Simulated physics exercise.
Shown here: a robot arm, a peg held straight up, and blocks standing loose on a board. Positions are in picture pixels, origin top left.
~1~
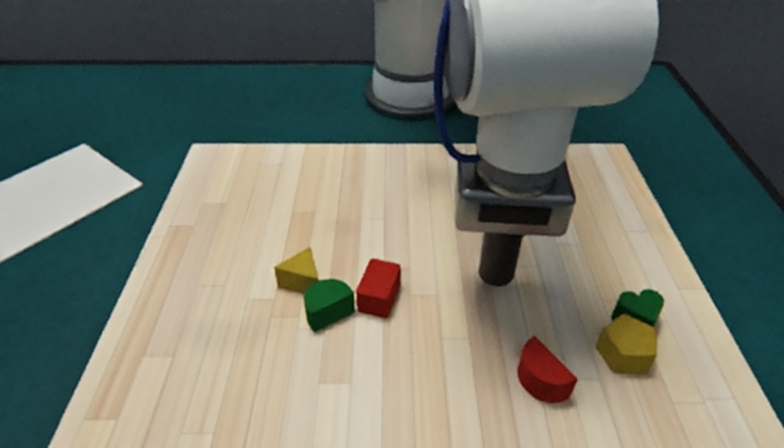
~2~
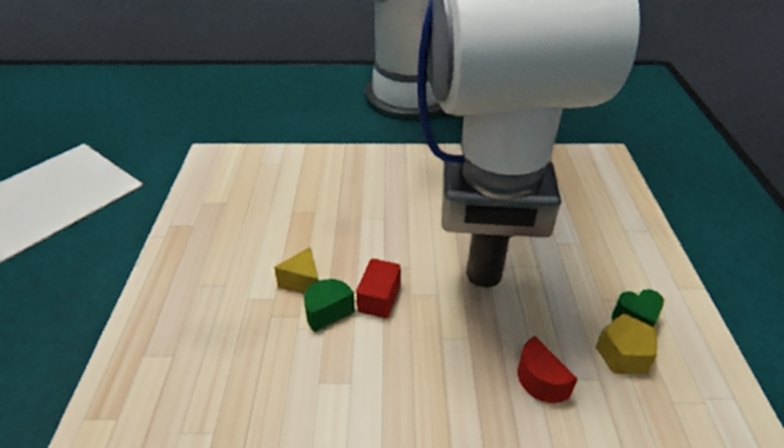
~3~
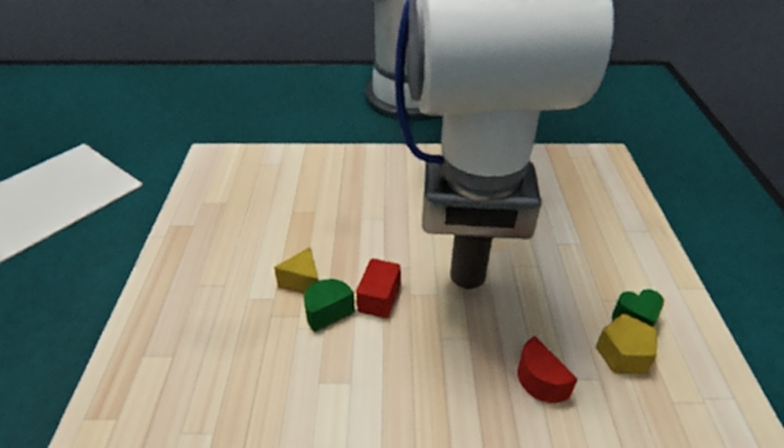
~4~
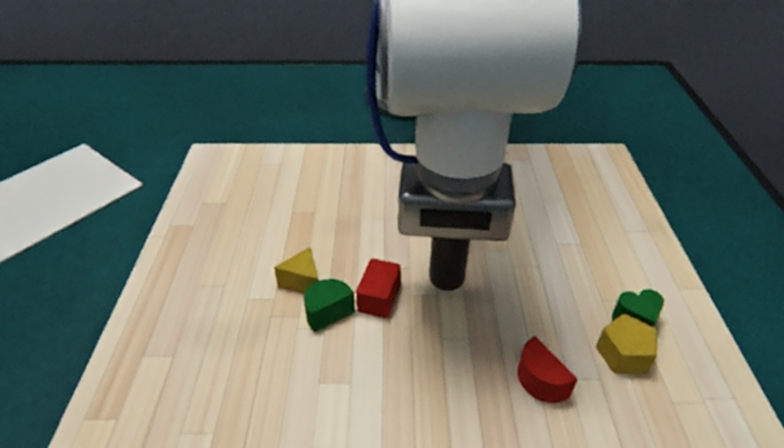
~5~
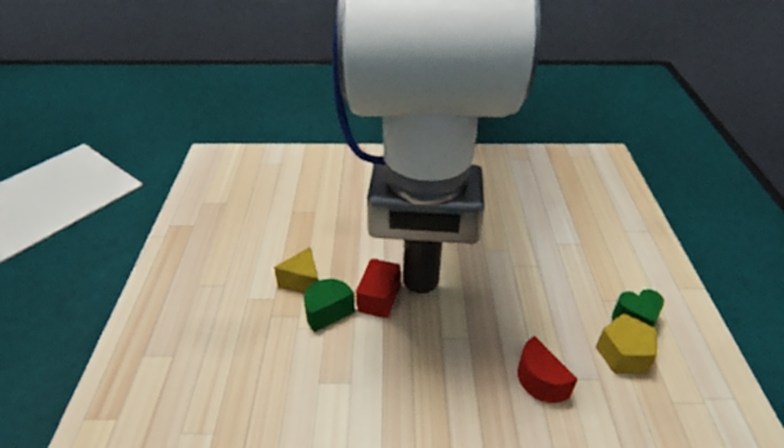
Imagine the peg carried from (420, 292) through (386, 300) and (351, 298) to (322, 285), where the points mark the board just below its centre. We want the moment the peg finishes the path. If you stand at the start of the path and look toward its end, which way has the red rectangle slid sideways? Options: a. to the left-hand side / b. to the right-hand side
Answer: A.
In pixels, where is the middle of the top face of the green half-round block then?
It is going to be at (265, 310).
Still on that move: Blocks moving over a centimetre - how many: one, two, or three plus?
My forecast: 3 or more.
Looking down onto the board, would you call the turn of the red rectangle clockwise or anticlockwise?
It is turned anticlockwise.
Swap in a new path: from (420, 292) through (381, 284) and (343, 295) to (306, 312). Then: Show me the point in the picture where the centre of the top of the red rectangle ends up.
It is at (273, 315).
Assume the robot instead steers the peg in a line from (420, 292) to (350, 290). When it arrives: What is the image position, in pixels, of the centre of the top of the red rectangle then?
At (321, 291).
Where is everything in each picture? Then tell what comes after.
Lower end of the peg at (496, 273), tops of blocks, yellow three-sided block at (300, 263), green half-round block at (326, 293), red rectangle at (379, 277), in the first frame.
Peg at (484, 274), blocks as before, in the second frame.
Peg at (468, 276), blocks as before, in the third frame.
Peg at (447, 278), blocks as before, in the fourth frame.
Peg at (421, 280), yellow three-sided block at (300, 263), green half-round block at (326, 293), red rectangle at (379, 277), in the fifth frame.
What follows on the original path. One third of the way, peg at (386, 288); green half-round block at (311, 298), turned 30° clockwise; red rectangle at (350, 287), turned 35° anticlockwise.
Two thirds of the way, peg at (350, 286); yellow three-sided block at (290, 262), turned 45° clockwise; green half-round block at (277, 306), turned 30° clockwise; red rectangle at (314, 291), turned 55° anticlockwise.
At the end, peg at (320, 273); yellow three-sided block at (283, 261), turned 55° clockwise; green half-round block at (265, 310), turned 25° clockwise; red rectangle at (300, 290), turned 70° anticlockwise.
